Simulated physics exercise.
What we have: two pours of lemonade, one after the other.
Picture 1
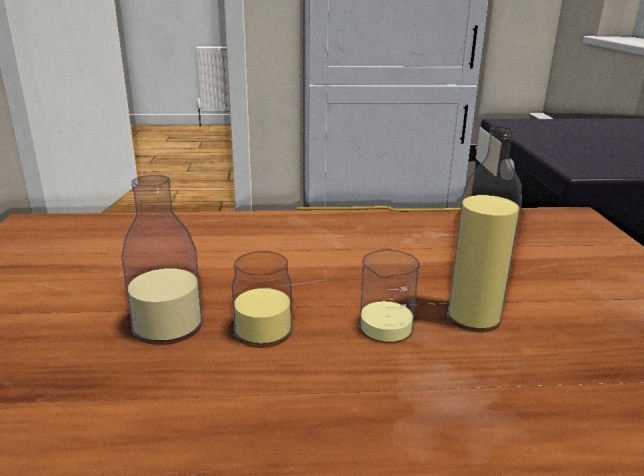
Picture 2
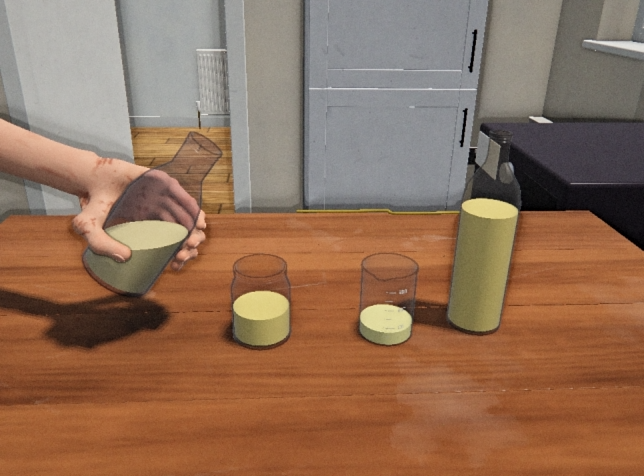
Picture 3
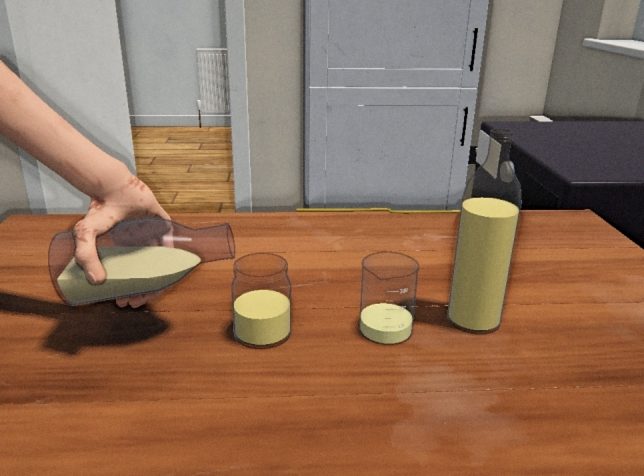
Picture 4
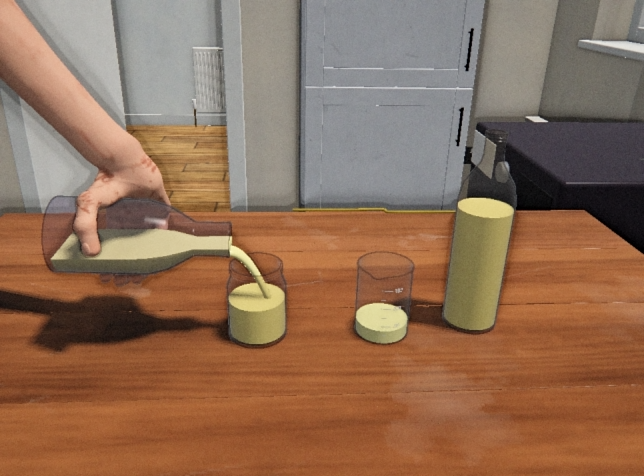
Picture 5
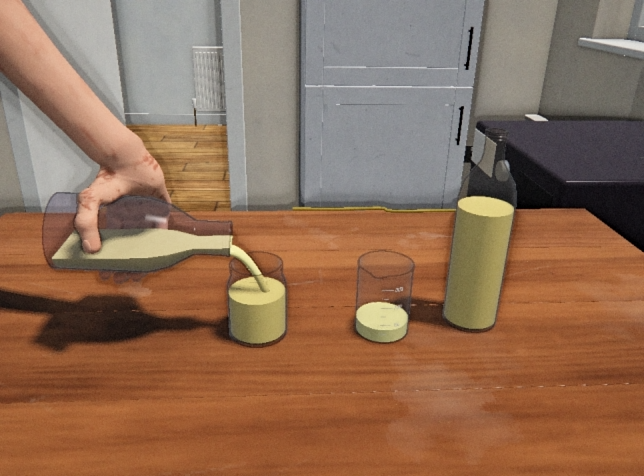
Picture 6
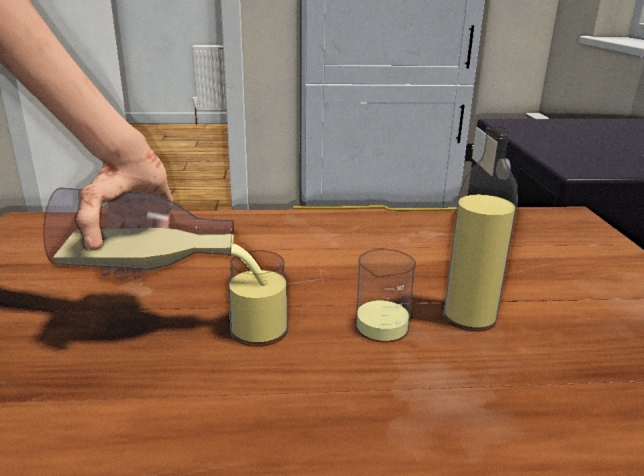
A hand lifted the milk bottle from the left of a wooden table, tipped it over to the right, and poured pale yellow lemonade into the jar beside it, raising the level inside.
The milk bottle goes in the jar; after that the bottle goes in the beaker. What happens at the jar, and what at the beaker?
The jar spills over the rim and the beaker spills over the rim.
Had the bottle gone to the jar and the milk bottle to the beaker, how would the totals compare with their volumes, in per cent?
In turn 210 and 110 per cent.
Shortly, the jar is full to the brim.
Then, the jar is full to the brim, some went over its rim.
At the finish, the jar is full to the brim, some went over its rim; the beaker is full to the brim, some went over its rim.
